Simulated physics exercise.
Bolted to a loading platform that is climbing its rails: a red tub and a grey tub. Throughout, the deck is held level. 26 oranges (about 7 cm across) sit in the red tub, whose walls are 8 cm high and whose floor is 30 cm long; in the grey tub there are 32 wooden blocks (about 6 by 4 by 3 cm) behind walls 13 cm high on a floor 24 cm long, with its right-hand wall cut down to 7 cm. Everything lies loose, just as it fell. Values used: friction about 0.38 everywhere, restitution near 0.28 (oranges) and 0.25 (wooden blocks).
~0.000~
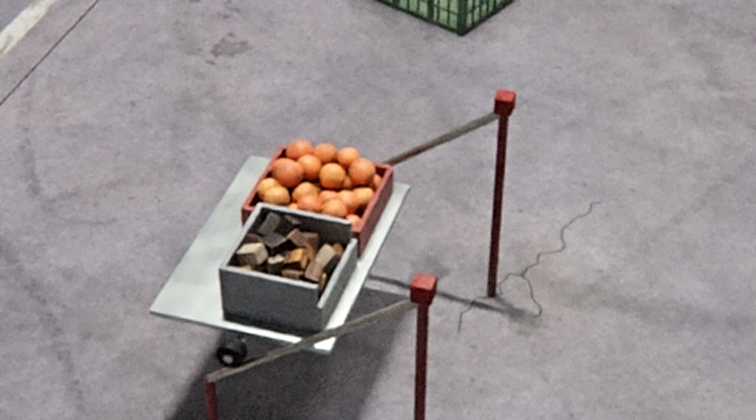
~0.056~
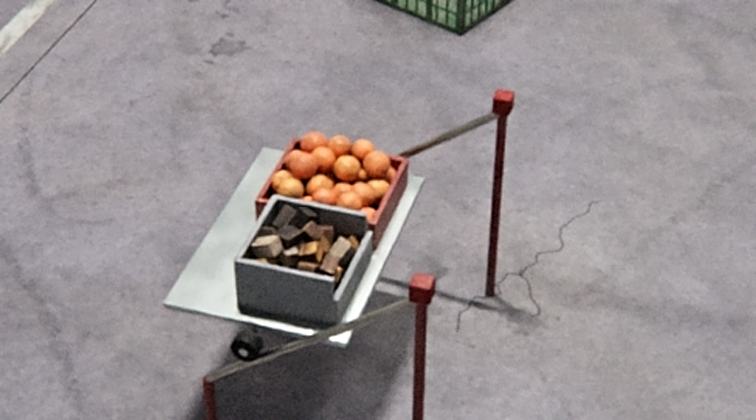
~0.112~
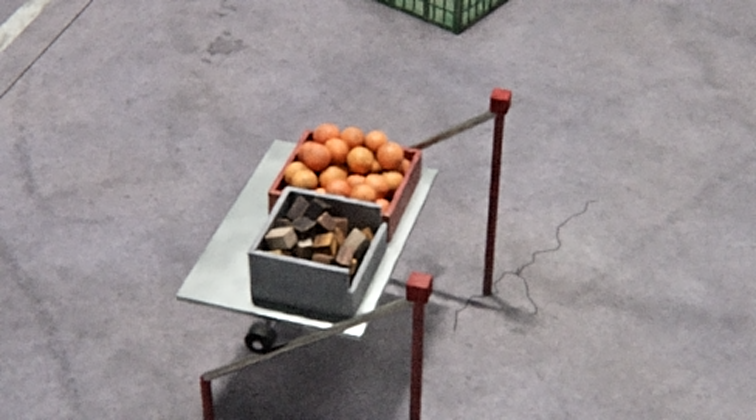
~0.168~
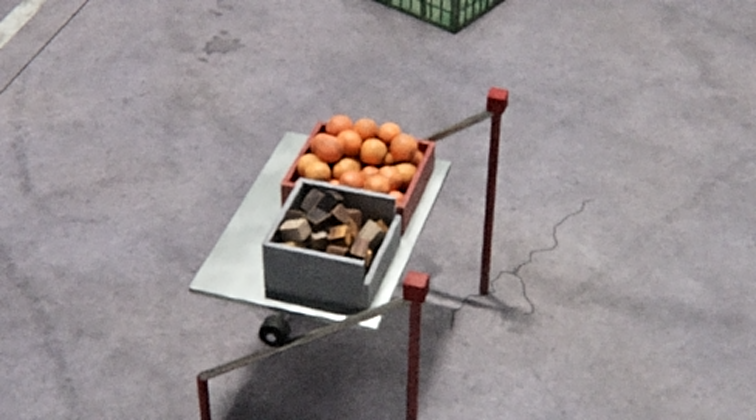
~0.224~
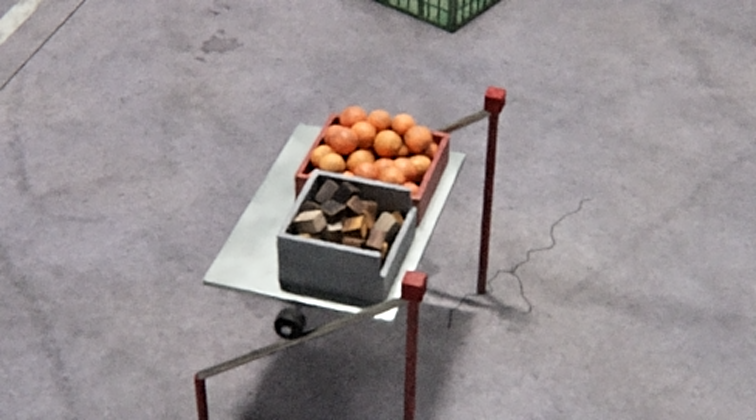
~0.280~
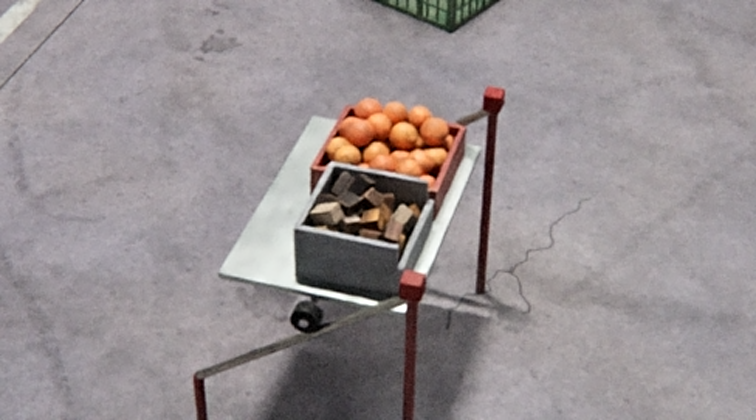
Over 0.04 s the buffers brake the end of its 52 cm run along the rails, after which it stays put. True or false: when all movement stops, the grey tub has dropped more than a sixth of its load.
False.
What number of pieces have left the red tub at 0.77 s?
The red tub is at around 2.
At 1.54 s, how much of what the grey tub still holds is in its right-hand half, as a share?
About 60 per cent.
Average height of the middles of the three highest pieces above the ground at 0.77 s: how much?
I'd guess about 82 cm.
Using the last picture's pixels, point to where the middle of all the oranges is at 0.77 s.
Centre approx. at (483, 124).
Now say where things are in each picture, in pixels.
In the first frame (each is followed by its nearest rim corner in this view, unless another is named; the camera pans a little), grey tub, (317, 287); red tub (by its farthest rim corner), (284, 147); moved 0 cm; none out.
In the second frame, grey tub, (333, 279); red tub, (298, 139); moved 6 cm.
In the third frame, grey tub, (349, 271); red tub, (310, 131); moved 11 cm.
In the fourth frame, grey tub, (364, 263); red tub, (322, 123); moved 17 cm.
In the fifth frame, grey tub, (380, 255); red tub, (336, 115); moved 23 cm.
In the sixth frame, grey tub, (398, 247); red tub, (351, 107); moved 29 cm; none out.
After 0.49 s, the buffers are touched.
After 0.61 s, red tub 26 in, 0 out and grey tub 31 in, 1 out.
After 0.77 s, red tub 24 in, 2 out and grey tub 31 in, 1 out.
After 0.99 s, red tub 24 in, 2 out and grey tub 31 in, 1 out.
Final count (at 1.54 s), red tub 24 in, 2 out and grey tub 31 in, 1 out. Asked share, 1 of 32, 3 per cent.
